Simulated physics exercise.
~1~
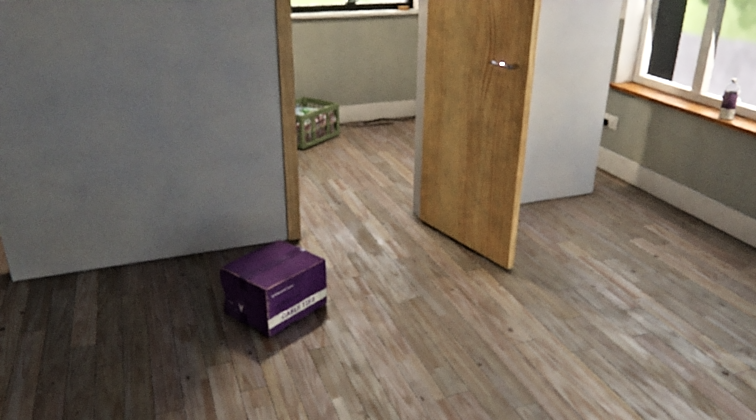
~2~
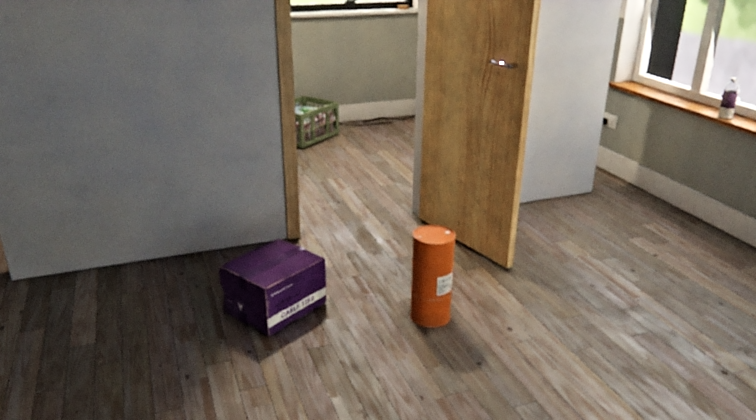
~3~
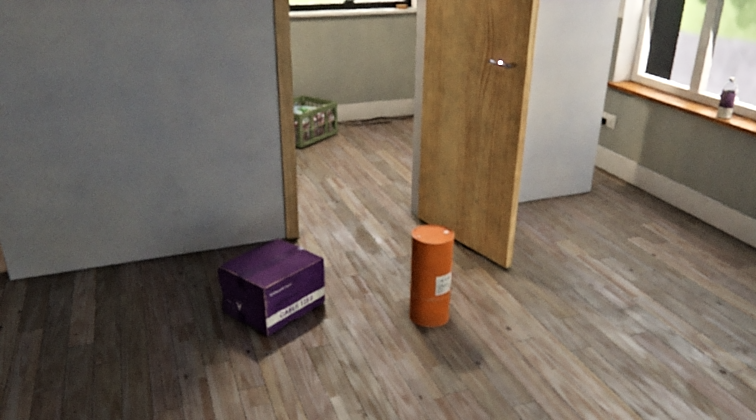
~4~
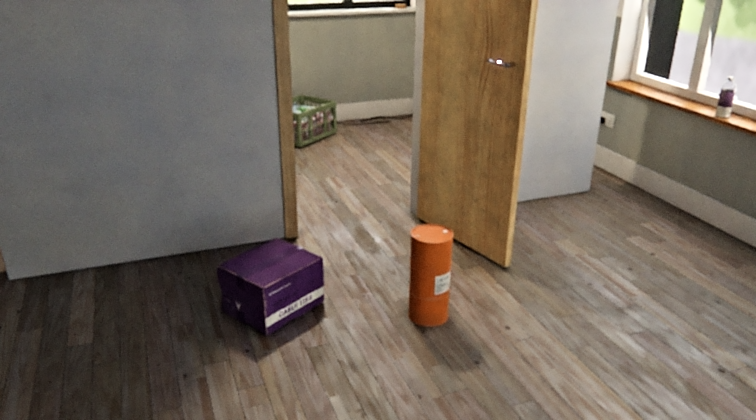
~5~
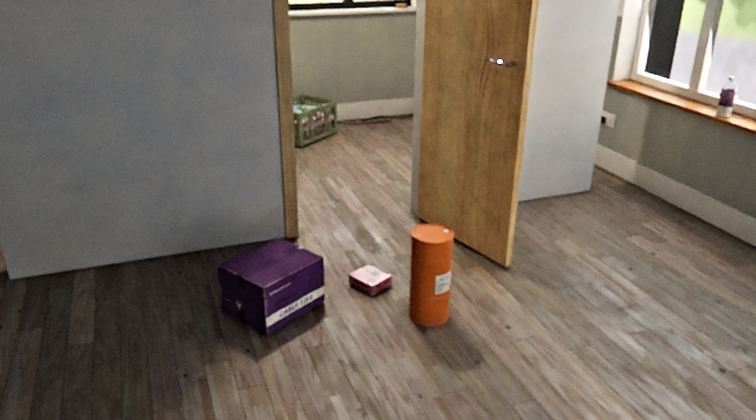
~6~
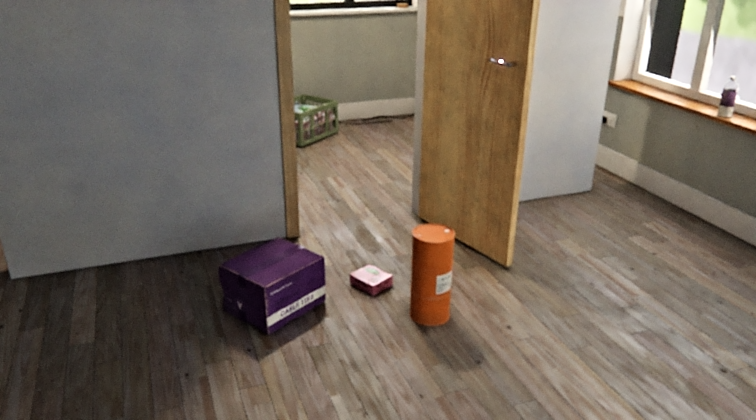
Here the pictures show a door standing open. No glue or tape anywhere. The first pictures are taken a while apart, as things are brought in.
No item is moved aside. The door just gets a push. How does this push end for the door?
Most likely the doorway will end up sealed off.
Then, 0.60 s past the last view, door 83° open.
Then, 0.90 s past the last view, door 60° open.
Then, 1.20 s past the last view, door 33° open.
Then, 1.40 s past the last view, door 14° open.
Finally, door 0° open; all 3 still in place. Final places as the last picture's camera would see them, pink packet near (368, 280).
